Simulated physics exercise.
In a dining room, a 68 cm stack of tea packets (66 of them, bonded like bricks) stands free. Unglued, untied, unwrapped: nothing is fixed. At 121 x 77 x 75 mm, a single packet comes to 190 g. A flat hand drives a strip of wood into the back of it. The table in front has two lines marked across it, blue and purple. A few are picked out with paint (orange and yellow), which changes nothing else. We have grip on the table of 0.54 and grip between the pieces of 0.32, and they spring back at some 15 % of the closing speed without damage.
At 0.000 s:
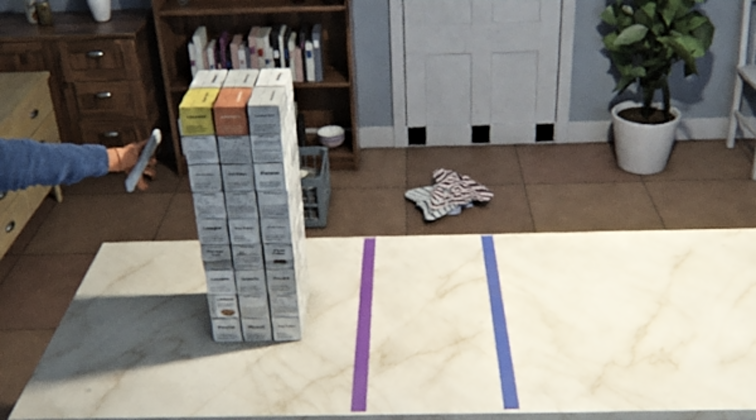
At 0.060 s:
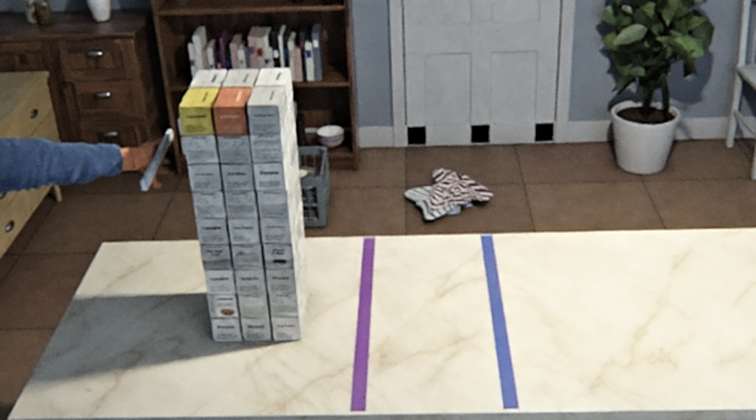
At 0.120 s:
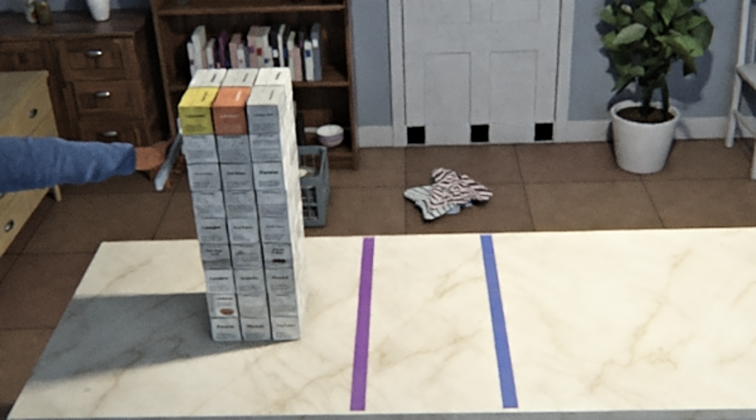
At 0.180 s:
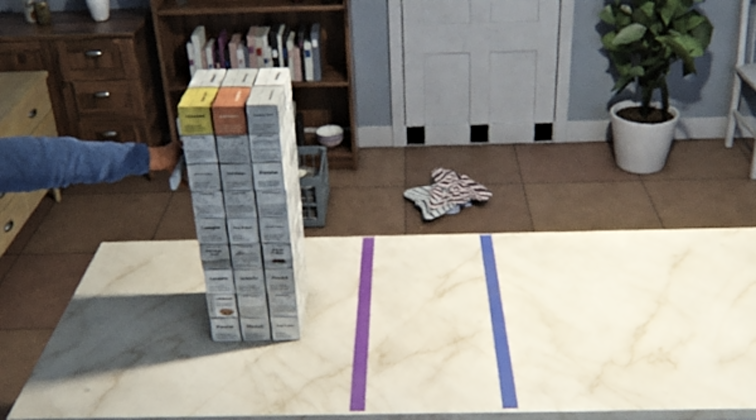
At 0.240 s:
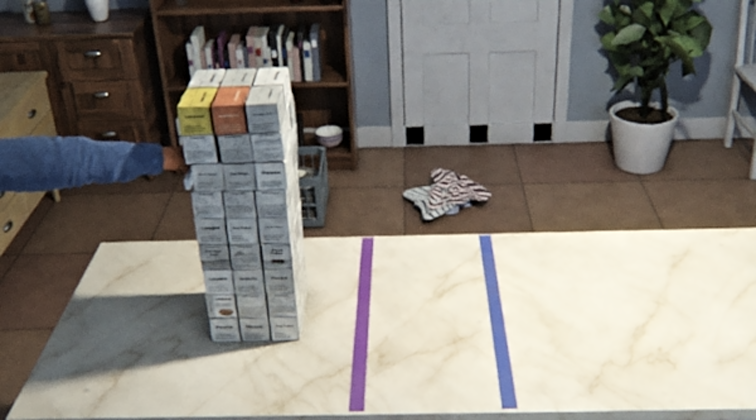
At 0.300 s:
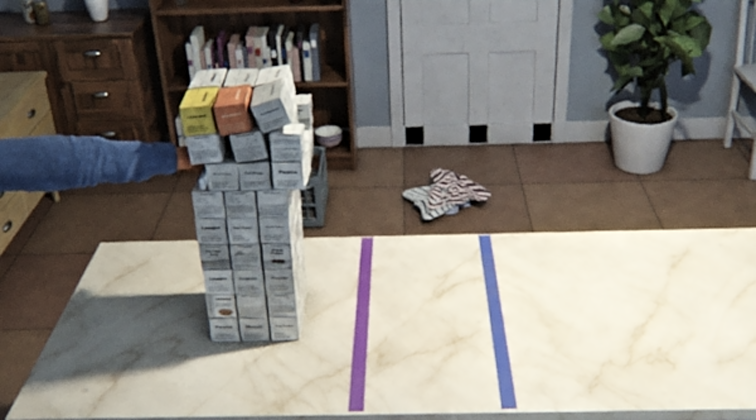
A hand holding a flat strip moved in from the left toward a tall stack of small boxes on a marble table, then pushed into its upper part, shifting and tilting the top boxes rightward.
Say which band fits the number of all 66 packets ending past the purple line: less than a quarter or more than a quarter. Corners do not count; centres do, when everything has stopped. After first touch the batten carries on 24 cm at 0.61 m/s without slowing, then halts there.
The band is over a quarter.
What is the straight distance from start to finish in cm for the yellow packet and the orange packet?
Yellow ends up 14 cm away; orange ends up 68 cm away.
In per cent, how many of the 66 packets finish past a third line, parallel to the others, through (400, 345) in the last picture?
Around 35 per cent of them.
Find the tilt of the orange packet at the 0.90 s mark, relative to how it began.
My estimate is close to 50°.
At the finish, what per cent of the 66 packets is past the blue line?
15 per cent.
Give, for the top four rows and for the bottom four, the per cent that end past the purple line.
From above it's 60%, from below it's 20%.
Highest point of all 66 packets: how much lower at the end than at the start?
I'd say it's about 15 cm lower than before.
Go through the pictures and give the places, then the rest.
In the first picture (places mark the middle of the side facing us), batten (129, 186) 13 cm from the stack; blue line, near end, (502, 341); purple line, near end, (363, 343); yellow packet (197, 121); orange packet (231, 121); nothing disturbed.
The second picture shows batten (144, 186) 10 cm from the stack; yellow packet (197, 121).
The third picture shows batten (158, 185) 6 cm from the stack; yellow packet (196, 121).
The fourth picture shows batten (173, 185) 24 mm from the stack; yellow packet (195, 121).
The fifth picture shows batten (187, 185) 12 mm in; orange packet (229, 120); 7 disturbed, none past the purple line.
The sixth picture shows batten (202, 184) 49 mm in; blue line, near end, (500, 341); purple line, near end, (360, 343); orange packet (232, 120) leaning 7°; yellow packet (197, 121) leaning 3°; steepest lean 18°, the packet at (272, 116); 23 disturbed, none past the purple line.
After 0.56 s, 6 of the 66 packets past the purple line; yellow packet on its side; orange packet leaning 52°, 23 mm lower.
After 0.90 s, 25 of the 66 packets past the purple line; yellow packet on its side; orange packet leaning 53°, 41 cm lower.
By the end (2.1 s), 25 of the 66 packets past the purple line; yellow packet on its side; orange packet 60 cm lower. That is 38 per cent. As the last picture would show them, middles, yellow packet near (203, 169), orange packet near (337, 371).
